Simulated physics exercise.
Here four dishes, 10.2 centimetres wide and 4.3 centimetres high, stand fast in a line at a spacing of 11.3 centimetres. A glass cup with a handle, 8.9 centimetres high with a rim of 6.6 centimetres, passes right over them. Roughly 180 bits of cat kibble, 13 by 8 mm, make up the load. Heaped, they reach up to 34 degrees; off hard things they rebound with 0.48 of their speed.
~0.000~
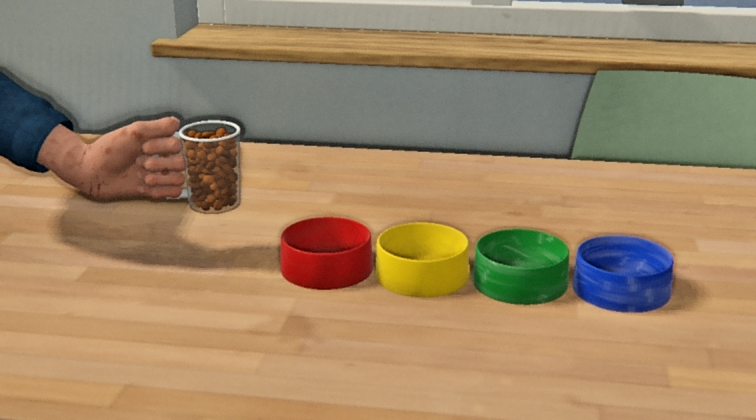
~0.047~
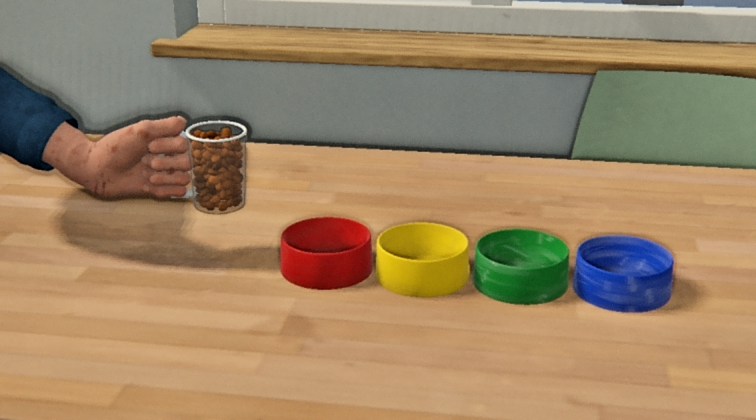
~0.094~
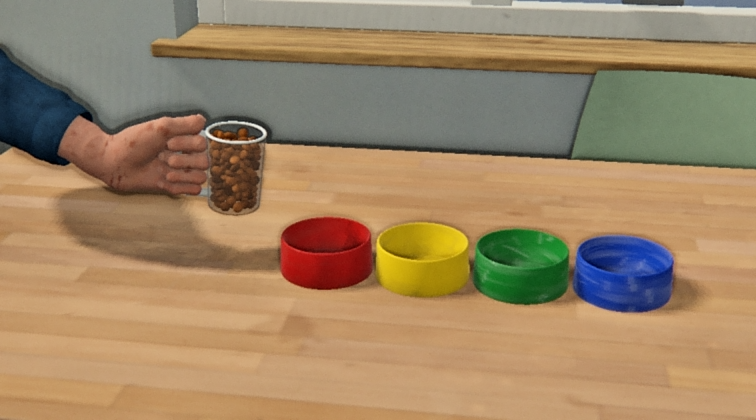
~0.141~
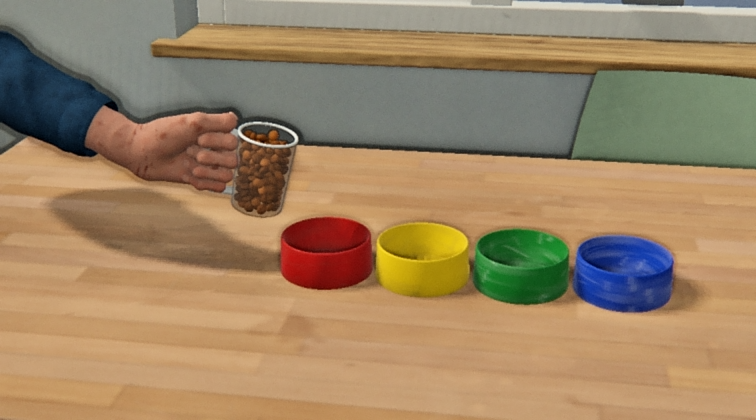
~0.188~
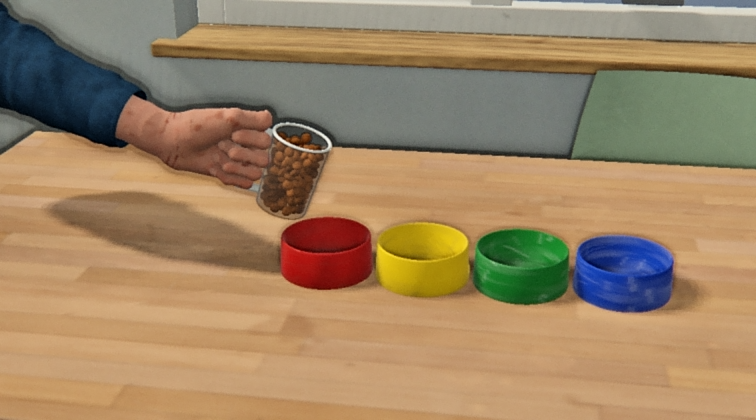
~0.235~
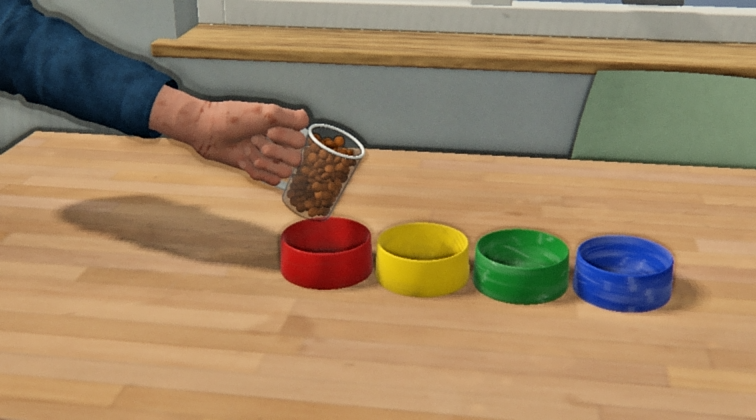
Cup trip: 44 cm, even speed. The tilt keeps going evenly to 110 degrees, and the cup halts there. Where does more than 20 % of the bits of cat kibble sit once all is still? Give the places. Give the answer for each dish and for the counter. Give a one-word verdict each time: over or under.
At the end, red: Gets a fifth at most; blue: Gets more than a fifth; green: Gets a fifth at most; yellow: Gets a fifth at most; counter: Gets more than a fifth.
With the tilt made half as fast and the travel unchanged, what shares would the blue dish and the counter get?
Blue 90, counter 0.
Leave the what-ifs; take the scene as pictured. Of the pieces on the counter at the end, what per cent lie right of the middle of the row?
100 per cent.
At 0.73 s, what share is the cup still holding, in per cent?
About 75 per cent.
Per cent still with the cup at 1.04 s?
Approx. 30 % - an estimate.
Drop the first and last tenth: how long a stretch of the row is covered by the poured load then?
About 20 cm.
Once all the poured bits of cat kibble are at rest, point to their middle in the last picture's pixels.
Approximately (642, 282) in the last view.
After 0.53 s, tilt 67 degrees; cup holds 100 %.
After 0.73 s, tilt 96 degrees; cup holds 75 %, blue 5 %.
After 1.04 s, tilt 110 degrees; cup holds 30 %, blue 40 %.
In the end, at 2.7 s, red 0 %, blue 65 %, green 0 %, yellow 0 %, counter 30 %, cup 5 %.
